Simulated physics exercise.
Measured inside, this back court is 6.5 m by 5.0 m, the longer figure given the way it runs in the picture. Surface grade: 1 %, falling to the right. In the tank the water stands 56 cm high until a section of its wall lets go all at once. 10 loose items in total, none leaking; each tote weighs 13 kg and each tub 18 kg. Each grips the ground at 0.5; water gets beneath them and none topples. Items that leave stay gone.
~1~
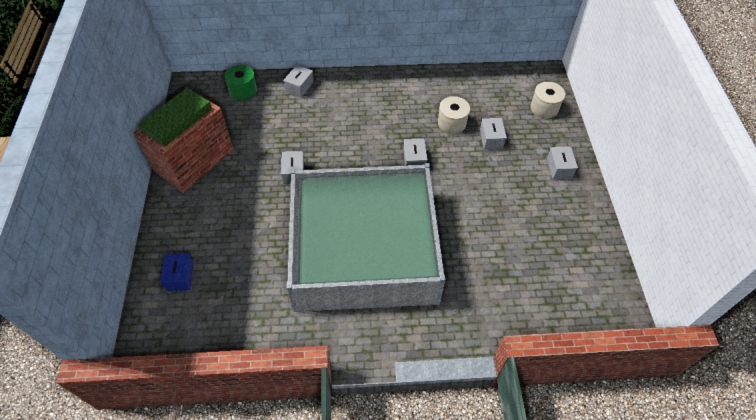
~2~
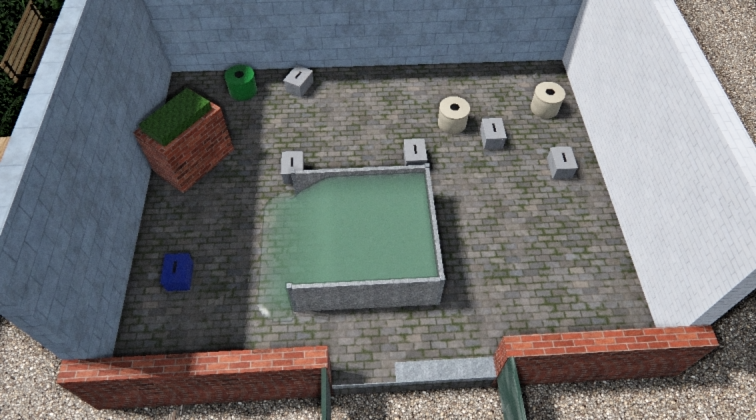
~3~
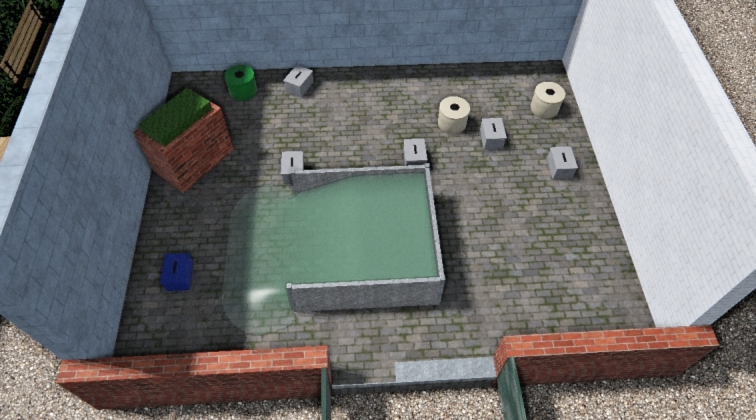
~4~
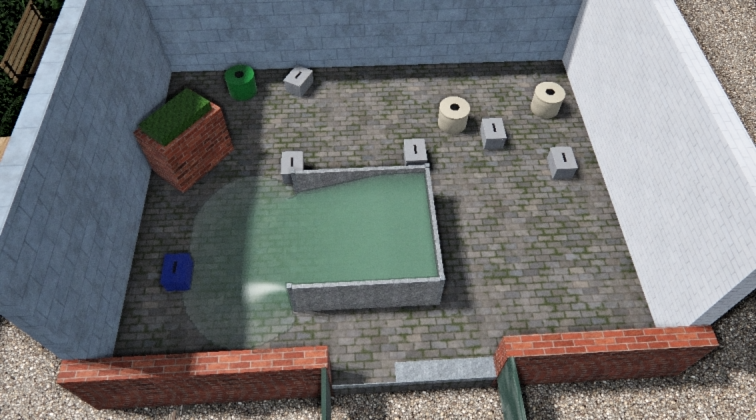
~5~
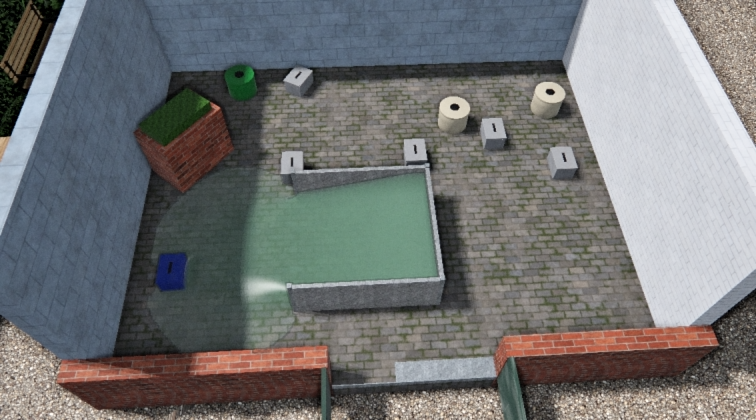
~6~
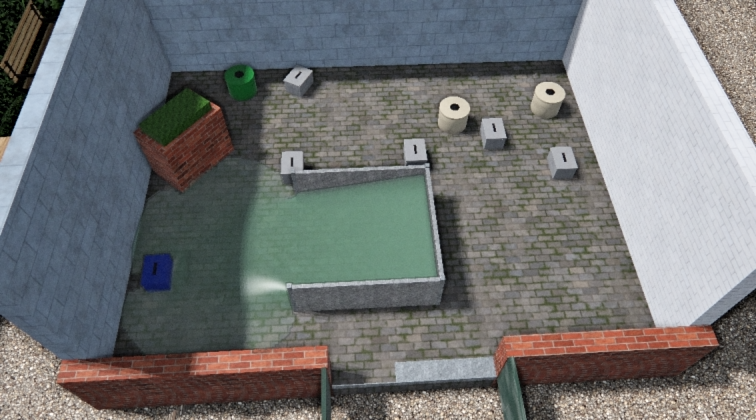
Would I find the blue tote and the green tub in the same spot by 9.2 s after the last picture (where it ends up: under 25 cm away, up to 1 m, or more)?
The blue tote ends up well clear of its start, the green tub ends up pretty much in place.
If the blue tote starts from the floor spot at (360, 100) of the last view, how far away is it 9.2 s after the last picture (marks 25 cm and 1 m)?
From that spot, it remains nearly still.
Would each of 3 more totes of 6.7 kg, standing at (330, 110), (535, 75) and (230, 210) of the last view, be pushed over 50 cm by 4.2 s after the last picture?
Listed order gives above the limit, within the limit, above the limit.
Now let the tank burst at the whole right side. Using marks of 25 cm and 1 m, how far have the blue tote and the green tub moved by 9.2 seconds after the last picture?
In that situation the blue tote stays about where it was, while the green tub stays about where it was.
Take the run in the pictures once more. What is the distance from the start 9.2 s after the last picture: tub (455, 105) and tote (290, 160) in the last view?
The first ends 0 cm from its start, the second 60 cm.
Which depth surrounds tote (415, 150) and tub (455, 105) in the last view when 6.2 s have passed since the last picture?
1 and 2 cm.
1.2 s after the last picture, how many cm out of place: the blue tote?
Close to 80 cm.
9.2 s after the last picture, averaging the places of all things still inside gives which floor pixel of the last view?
I'd put it close to (397, 147) in the last view.
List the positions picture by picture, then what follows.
The blue tote at (175, 268), on the bottom; the green tub at (239, 75), on the bottom; 2.7 m2 under water; 0 of 10 have shifted, in the first picture.
The blue tote at (175, 268), on the bottom; the green tub at (239, 75) rests on the ground; 3.6 m2 under water; 0 of 10 have shifted, in the second picture.
The blue tote at (175, 268) rests on the ground; the green tub at (239, 75), on the bottom; 4.5 m2 under water; 0 of 10 have shifted, in the third picture.
The blue tote at (175, 268) rests on the ground; the green tub at (239, 75), on the bottom; 5.8 m2 under water; 0 of 10 have shifted, in the fourth picture.
The blue tote at (170, 268) rests on the ground, 6 cm from its start; the green tub at (239, 75) rests on the ground; water covers 7.1 m2; 1 of 10 have shifted, in the fifth picture.
The blue tote at (155, 269), on the bottom, 24 cm from its start; the green tub at (239, 75), on the bottom; water covers 8.2 m2; 1 of 10 have shifted, in the sixth picture.
Then, 1.2 s after the last picture the blue tote is near (129, 316), 0.8 m from its start, afloat; the green tub is near (239, 75), 0.0 m from its start, aground; 0 of 10 are out; 1 afloat.
Then, 3.8 s after the last picture the blue tote is near (417, 340), 3.1 m from its start, aground; the green tub is near (239, 75), 0.0 m from its start, aground; 0 of 10 are out; 0 afloat.
Then, 6.2 s after the last picture the blue tote is near (483, 351), 3.8 m from its start, aground; the green tub is near (239, 75), 0.0 m from its start, aground; 0 of 10 are out; 0 afloat.
Then, 9.2 s after the last picture the blue tote is near (483, 351), 3.8 m from its start, aground; the green tub is near (239, 75), 0.0 m from its start, aground; 0 of 10 are out; 0 afloat.
